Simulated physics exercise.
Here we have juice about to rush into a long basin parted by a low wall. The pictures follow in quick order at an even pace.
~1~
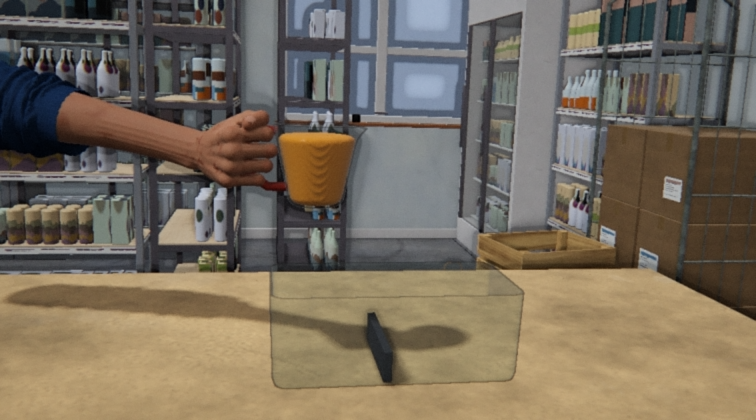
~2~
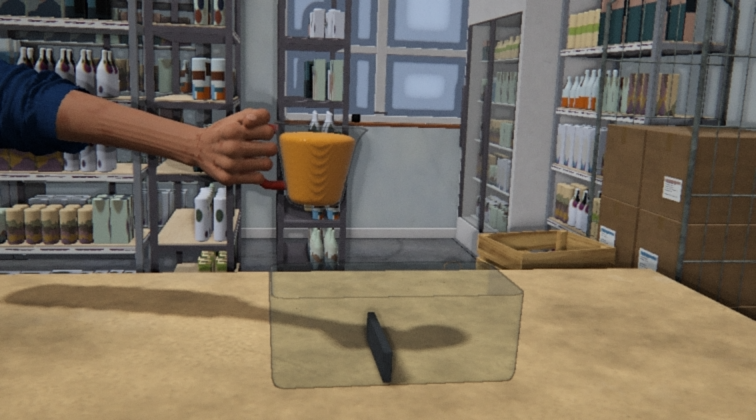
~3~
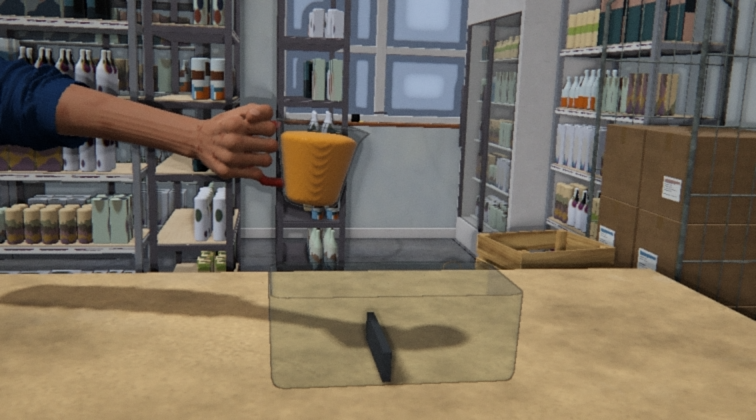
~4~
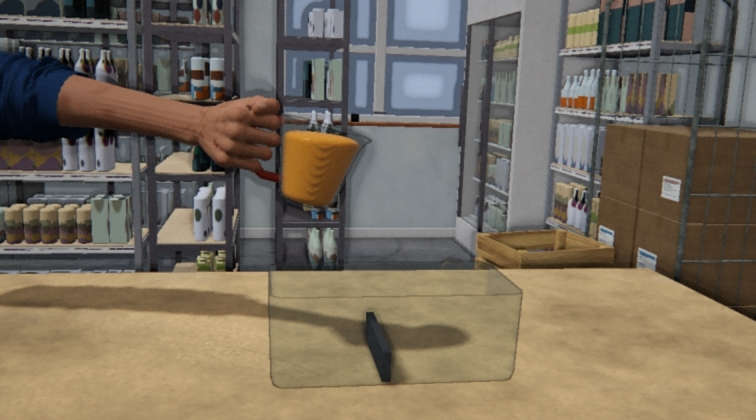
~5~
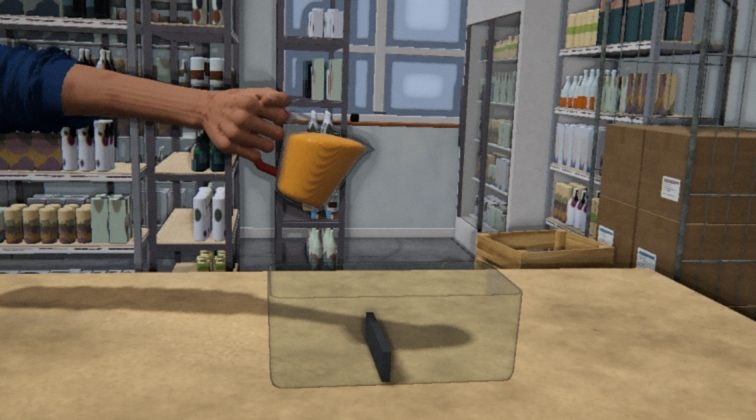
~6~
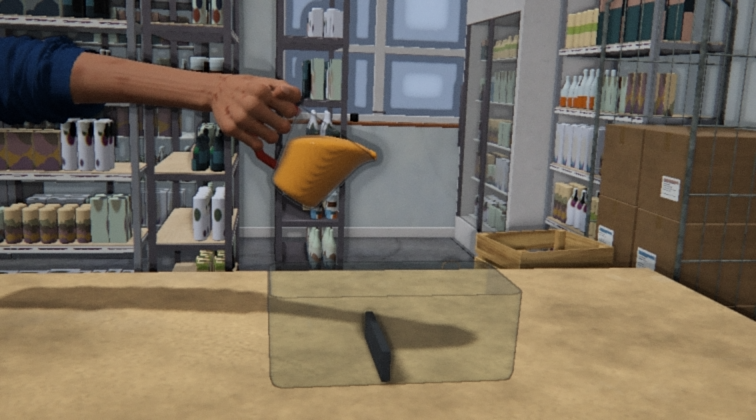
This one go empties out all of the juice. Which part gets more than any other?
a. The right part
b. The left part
The right part.
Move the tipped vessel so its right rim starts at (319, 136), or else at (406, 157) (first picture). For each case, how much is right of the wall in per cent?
Estimate, in order: 15 and 95 per cent.
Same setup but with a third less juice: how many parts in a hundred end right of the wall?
About 95 in a hundred.
A moment on, the tilt is 94° and 42 per cent is still to pour, 0 is left of the wall and 22 right of it.
Next, the tilt is 101° and 7 per cent is still to pour, 3 is left of the wall and 75 right of it.
Then the tilt is 101° and 0 per cent is still to pour, 5 is left of the wall and 90 right of it.
Later the tilt is 101° and 0 per cent is still to pour, 6 is left of the wall and 91 right of it.
Finally, 6 per cent lies left of the wall, 91 right of it and 3 outside.
